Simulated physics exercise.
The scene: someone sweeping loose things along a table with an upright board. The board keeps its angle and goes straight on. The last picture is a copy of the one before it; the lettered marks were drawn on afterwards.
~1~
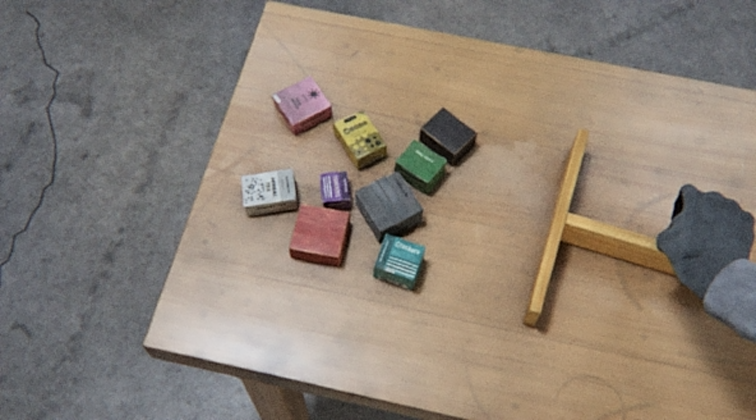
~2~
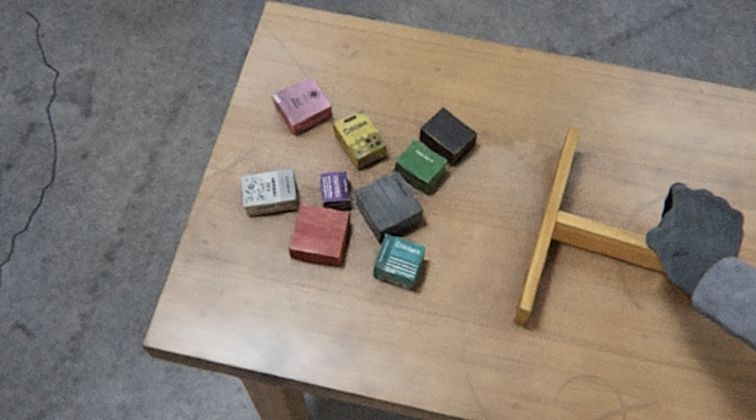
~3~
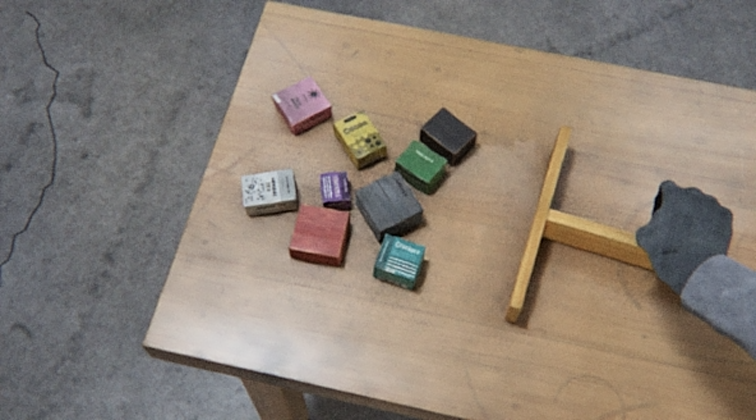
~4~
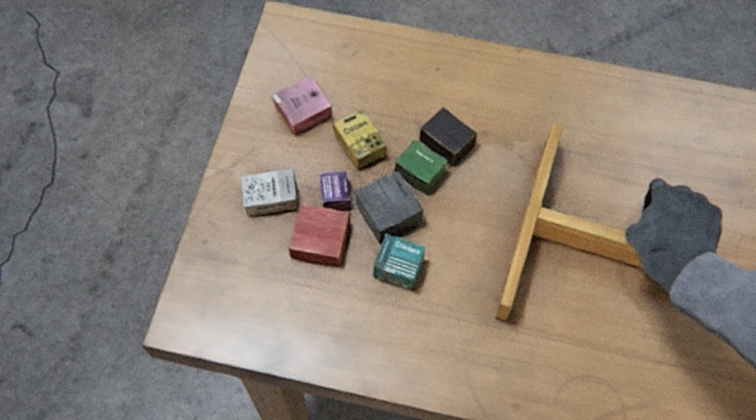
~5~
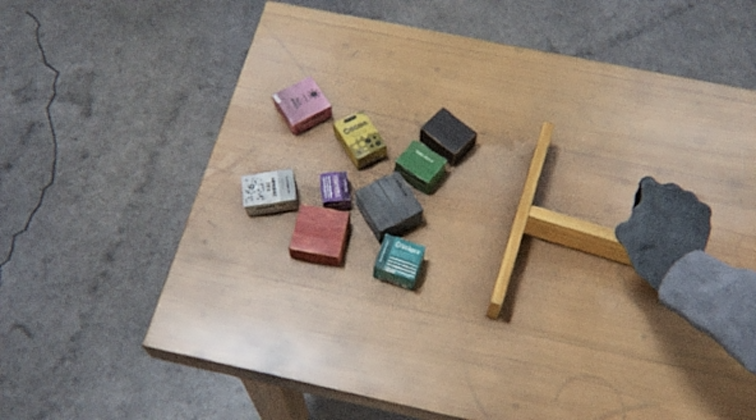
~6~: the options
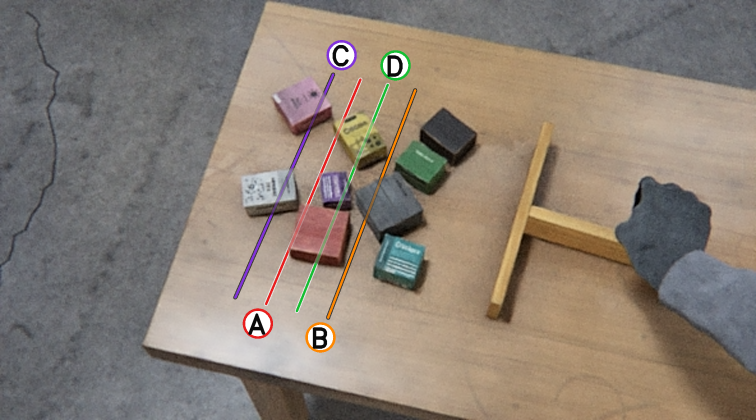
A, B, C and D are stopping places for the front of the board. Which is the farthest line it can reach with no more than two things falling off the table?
As far as mark C.
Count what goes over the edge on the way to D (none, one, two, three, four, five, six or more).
By then, none.
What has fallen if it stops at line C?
It is the white packet.
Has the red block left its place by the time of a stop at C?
Yes.
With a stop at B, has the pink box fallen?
By then, no.
On the marked copy, A at (316, 184); B at (375, 196); C at (288, 178); D at (345, 190).
Following C. Soon after the start, board (437, 191); turquoise packet (386, 261); black block (427, 134).
Later, board (353, 174); white packet (229, 187); pink box (295, 100).
In the end, board (289, 161); white packet over the edge; red block (197, 215); one fallen.
As for the rest, A is within the limit but short; B is within the limit but short; D is within the limit but short.
